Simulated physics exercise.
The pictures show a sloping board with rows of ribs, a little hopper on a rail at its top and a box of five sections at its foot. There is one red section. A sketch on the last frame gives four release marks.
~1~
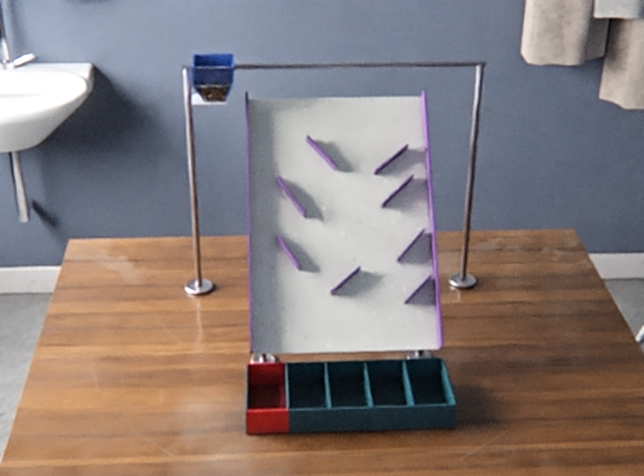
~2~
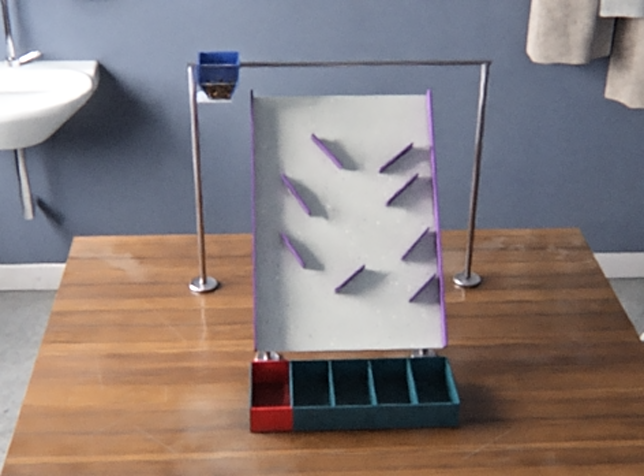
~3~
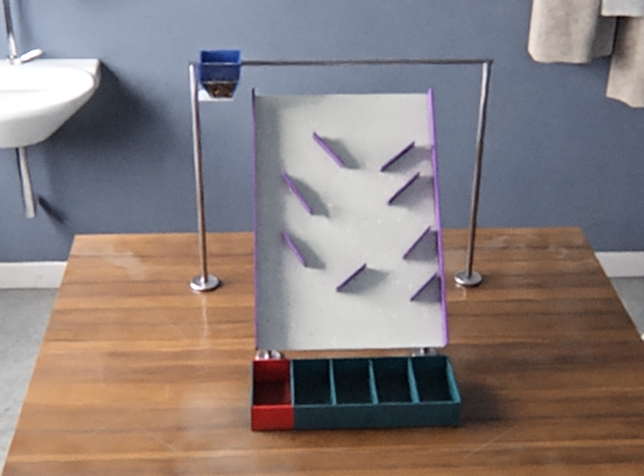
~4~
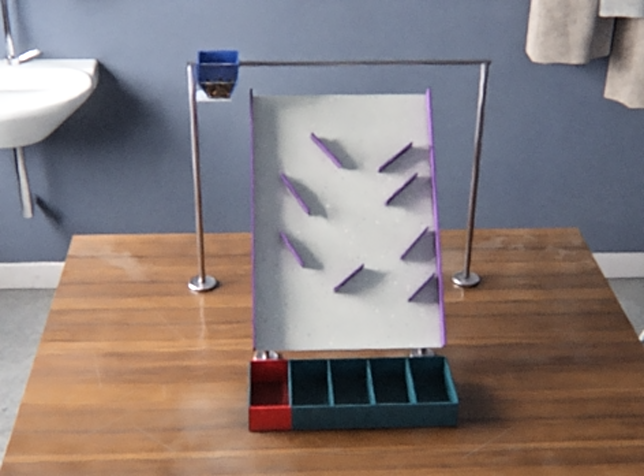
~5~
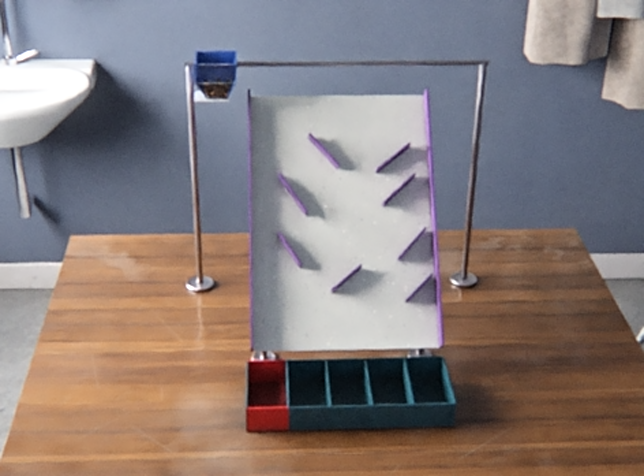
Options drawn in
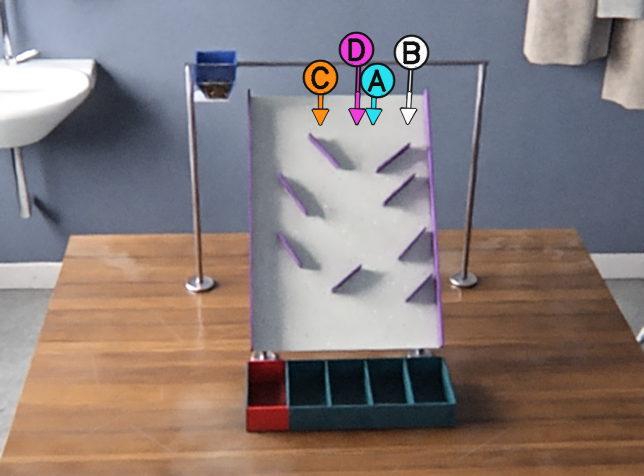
The small blue hopper stayed at the left end of its rail above the sloping board with purple ribs and the box with one red section, while the whole view shifted very slightly.
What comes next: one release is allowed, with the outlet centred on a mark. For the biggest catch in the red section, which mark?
Mark A does it best.
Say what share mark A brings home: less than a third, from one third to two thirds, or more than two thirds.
It is from one third to two thirds.
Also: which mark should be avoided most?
That is mark C.
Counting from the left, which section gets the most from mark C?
The fourth from the left.
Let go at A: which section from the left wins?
It is the first one.
On the marked copy, mark A meets the board at (373, 118); mark B meets the board at (408, 118); mark C meets the board at (320, 119); mark D meets the board at (356, 118).
For mark A, about half in the red section, about a third in other sections, a small part outside the box.
For mark B, about a quarter in the red section, about two thirds in other sections, a stray few held on the board, a stray few outside the box.
For mark C, a small part in the red section, nearly all in other sections, a stray few outside the box.
For mark D, about a quarter in the red section, about two thirds in other sections, a small part outside the box.
